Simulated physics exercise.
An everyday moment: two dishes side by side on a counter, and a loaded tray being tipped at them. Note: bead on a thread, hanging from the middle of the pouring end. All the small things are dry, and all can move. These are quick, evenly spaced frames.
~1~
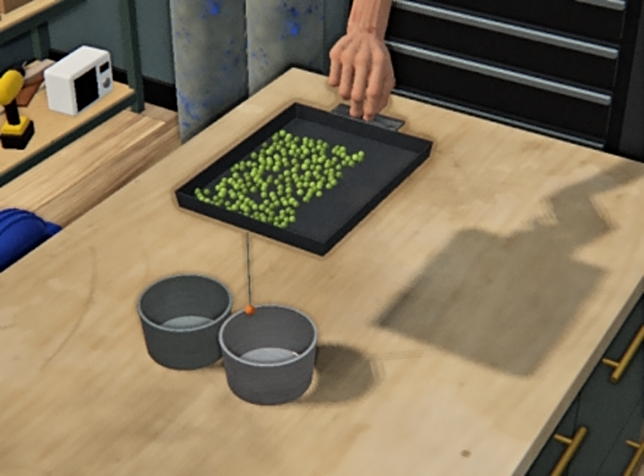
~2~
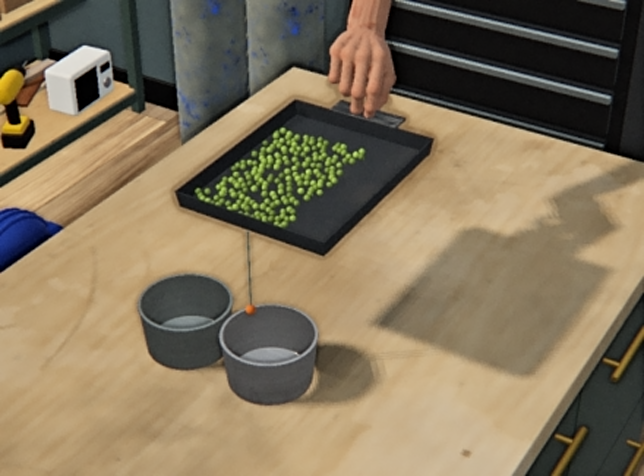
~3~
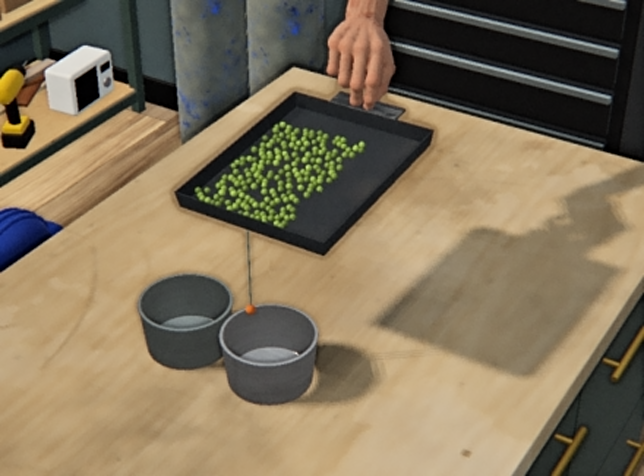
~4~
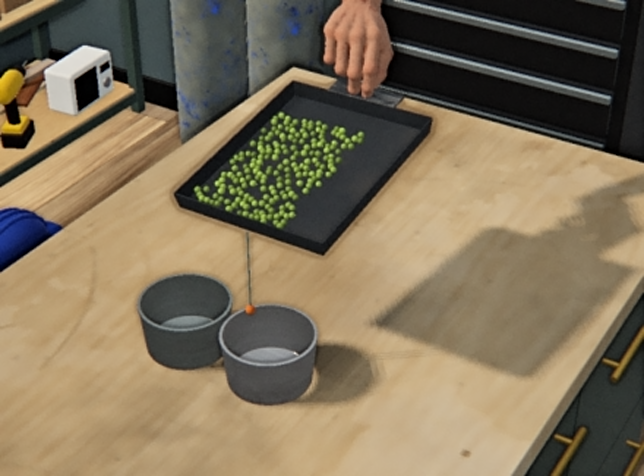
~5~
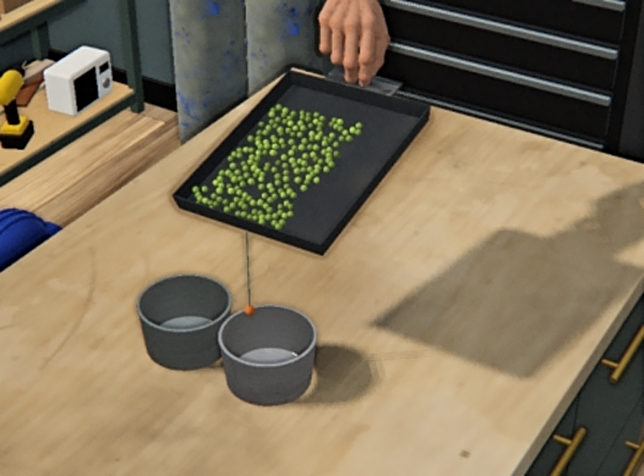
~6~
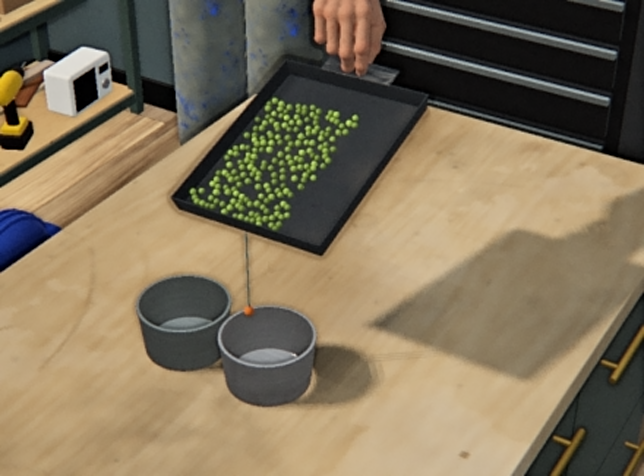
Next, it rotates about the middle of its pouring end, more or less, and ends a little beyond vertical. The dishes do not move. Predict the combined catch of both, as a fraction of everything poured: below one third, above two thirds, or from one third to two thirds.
From one third to two thirds.
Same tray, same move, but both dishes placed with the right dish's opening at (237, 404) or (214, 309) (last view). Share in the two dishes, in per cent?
Trial 1 near 10 percent, trial 2 near 30 percent.
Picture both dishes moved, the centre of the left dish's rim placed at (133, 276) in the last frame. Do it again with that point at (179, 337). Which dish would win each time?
First try, the dish at right; second try, the dish at left.
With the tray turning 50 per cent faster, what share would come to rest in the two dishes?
Estimate: Around 60%.
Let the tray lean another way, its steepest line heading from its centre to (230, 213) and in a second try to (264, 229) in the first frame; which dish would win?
First it's the dish to the left, then it's the dish to the right.
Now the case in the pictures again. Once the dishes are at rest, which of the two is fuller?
The winner is the left one.
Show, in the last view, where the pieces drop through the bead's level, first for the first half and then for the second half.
Earlier portion about (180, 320); later portion about (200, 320).
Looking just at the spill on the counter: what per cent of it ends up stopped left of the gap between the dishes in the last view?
It comes to about 90 percent.
Shortly afterwards, tray tipped steeply; all but a few on the tray; only a few in the air.
Next, tray tipped right over; all but a few on the tray; only a few in the right dish; only a few in the left dish; only a few outside both; only a few in the air.
Some moments later, tray tipped past a quarter turn; a little in the right dish; near a third in the left dish; near half outside both.
In the end, tray tipped past a quarter turn; a little in the right dish; near a third in the left dish; near half outside both.
